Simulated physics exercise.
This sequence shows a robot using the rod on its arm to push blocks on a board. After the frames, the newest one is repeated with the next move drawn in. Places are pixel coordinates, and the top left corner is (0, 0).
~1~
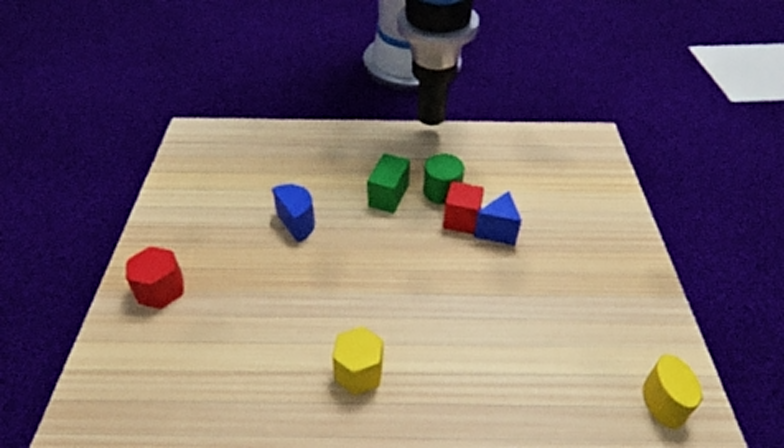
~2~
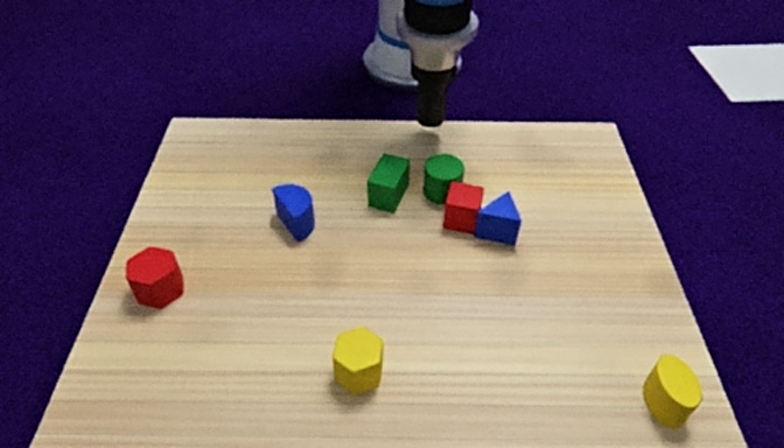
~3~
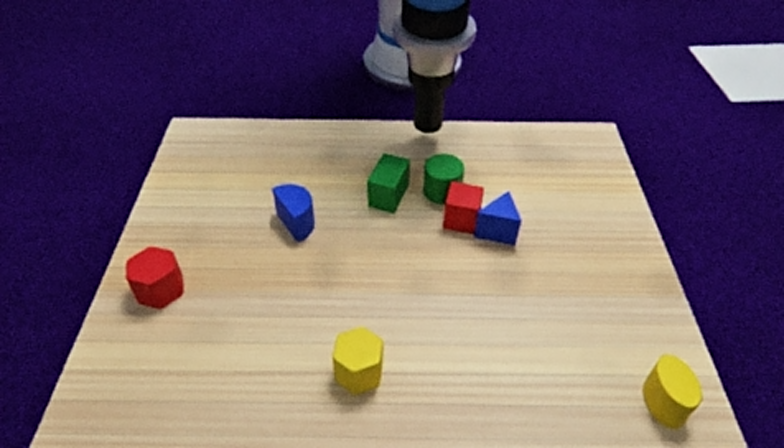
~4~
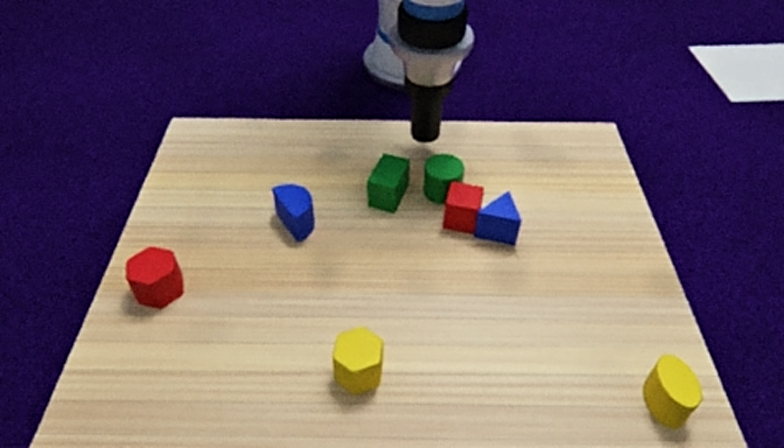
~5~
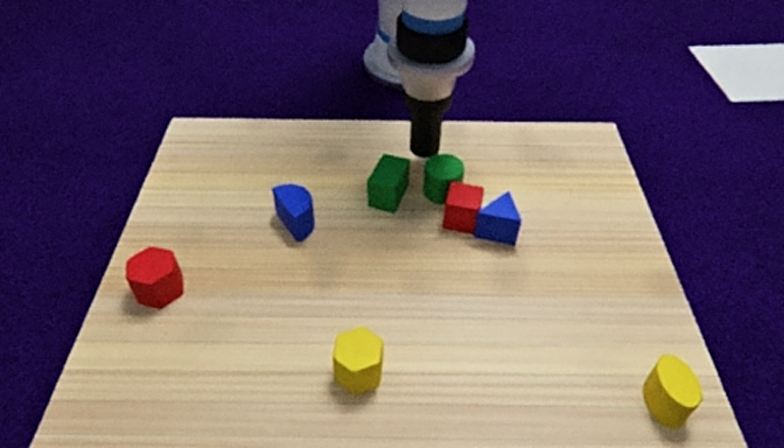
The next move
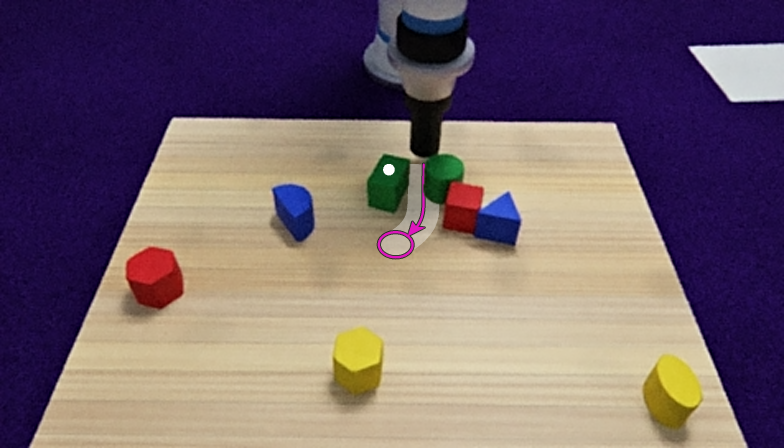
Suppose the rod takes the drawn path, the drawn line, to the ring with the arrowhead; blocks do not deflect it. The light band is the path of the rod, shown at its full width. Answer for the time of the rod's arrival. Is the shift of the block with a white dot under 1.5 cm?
My answer is yes.
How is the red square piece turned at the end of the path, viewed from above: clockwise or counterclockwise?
Viewed from overhead, the red square piece winds up turned clockwise.
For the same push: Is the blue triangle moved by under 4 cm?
In short: Yes.
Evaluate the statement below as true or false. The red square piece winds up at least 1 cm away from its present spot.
True.
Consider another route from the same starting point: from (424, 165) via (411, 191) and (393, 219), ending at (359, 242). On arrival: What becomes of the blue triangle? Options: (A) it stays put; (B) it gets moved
My answer is option A.
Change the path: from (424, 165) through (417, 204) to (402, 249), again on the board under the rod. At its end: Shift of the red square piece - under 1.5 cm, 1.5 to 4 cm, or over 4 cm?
Goes 1.5 to 4 cm.
The line goes from (424, 165) via (424, 191) and (421, 220), ending at (396, 244); the dot is on the green rectangle.
What follows on the original path. One third of the way, rod (425, 175); green round block (455, 182); red square piece (480, 207), turned 15° clockwise; blue triangle (511, 215), turned 20° anticlockwise.
Two thirds of the way, rod (422, 204); green round block (462, 192); red square piece (495, 210), turned 35° clockwise; blue triangle (523, 223).
At the end, rod (396, 229); green rectangle unmoved; green round block (462, 192); red square piece (495, 210), turned 35° clockwise; blue triangle (523, 223).
